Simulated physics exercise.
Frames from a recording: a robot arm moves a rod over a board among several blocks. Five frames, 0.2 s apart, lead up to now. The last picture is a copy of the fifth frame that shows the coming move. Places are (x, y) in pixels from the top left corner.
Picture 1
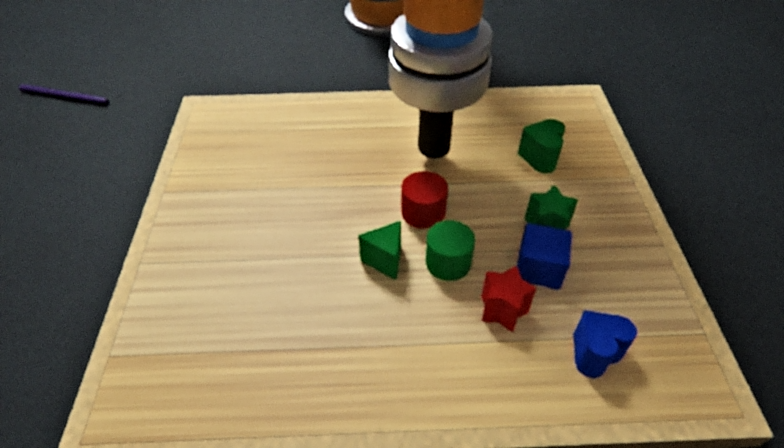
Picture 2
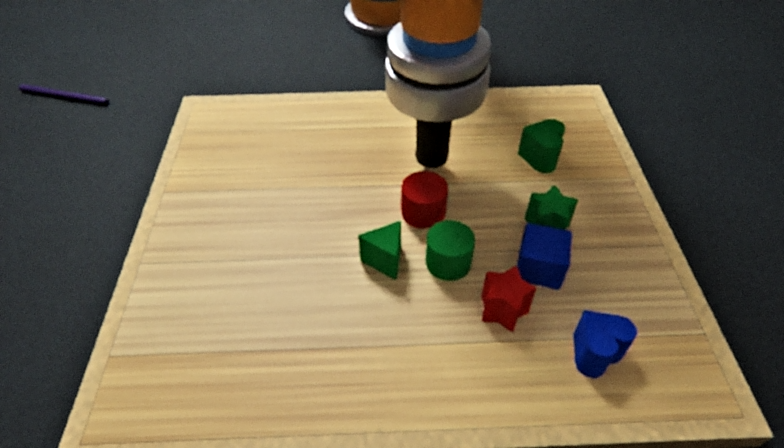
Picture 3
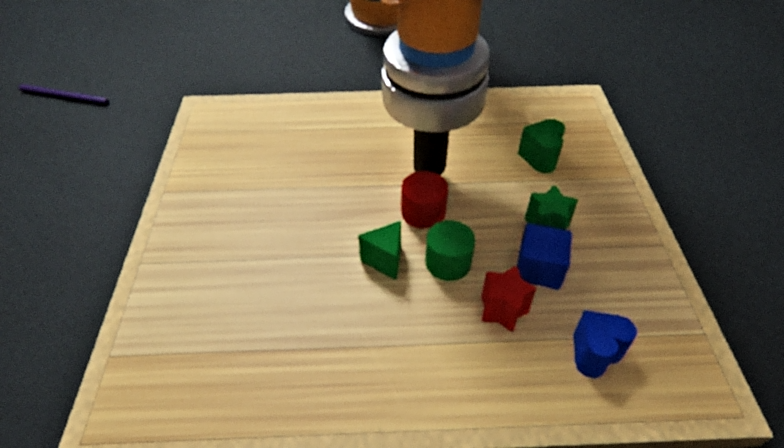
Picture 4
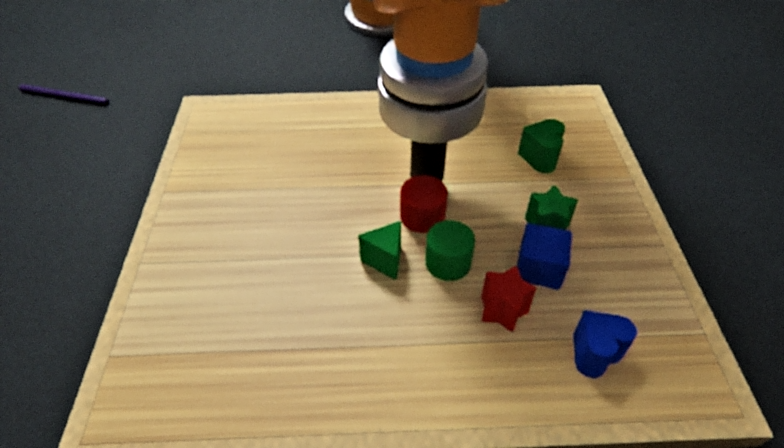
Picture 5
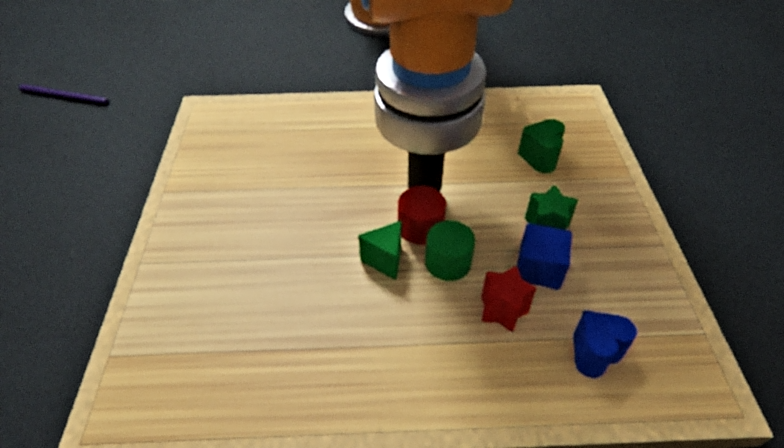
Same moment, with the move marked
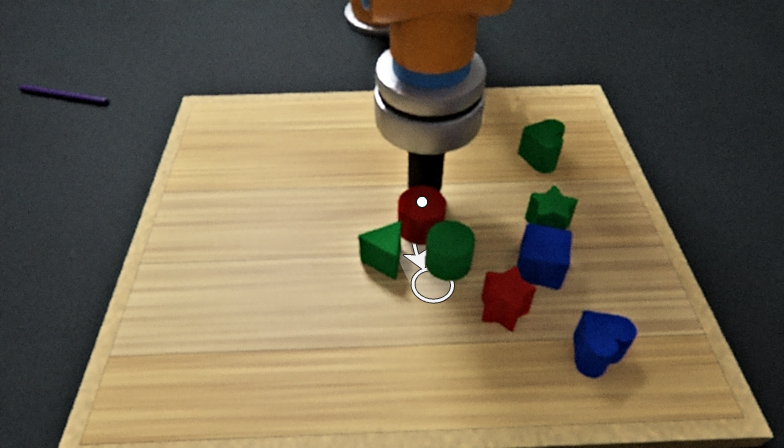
On a wooden board, a robot arm's dark rod moves down to a red cylinder and nudges it slightly between green blocks.
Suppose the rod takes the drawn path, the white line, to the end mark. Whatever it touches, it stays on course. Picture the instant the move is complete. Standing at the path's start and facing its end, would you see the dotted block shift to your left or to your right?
So, looking from the first point of the path to the last, the dotted block moves rightwards.
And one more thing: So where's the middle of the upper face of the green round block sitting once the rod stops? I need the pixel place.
In the picture, it is at (481, 267).
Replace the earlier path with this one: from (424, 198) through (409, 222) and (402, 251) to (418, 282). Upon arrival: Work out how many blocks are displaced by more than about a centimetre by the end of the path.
It displaces three or more.
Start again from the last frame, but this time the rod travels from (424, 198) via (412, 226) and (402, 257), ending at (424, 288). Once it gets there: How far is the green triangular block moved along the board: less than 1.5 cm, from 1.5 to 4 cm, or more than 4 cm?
Net shift: 1.5 to 4 cm.
Drawn move, from (424, 198) by way of (414, 224) and (417, 254) to (433, 284); the dot is on the red round block.
The first path, step by step. One third of the way, rod (415, 214); green triangular block (370, 252), turned 35° clockwise; red round block (415, 232); green round block (460, 252).
Two thirds of the way, rod (417, 244); green triangular block (365, 261), turned 90° clockwise; red round block (414, 266); green round block (466, 259).
At the end, rod (434, 275); green triangular block (365, 261), turned 90° clockwise; red round block (416, 296); green round block (481, 267); red star-shaped block (523, 290), turned 25° clockwise.
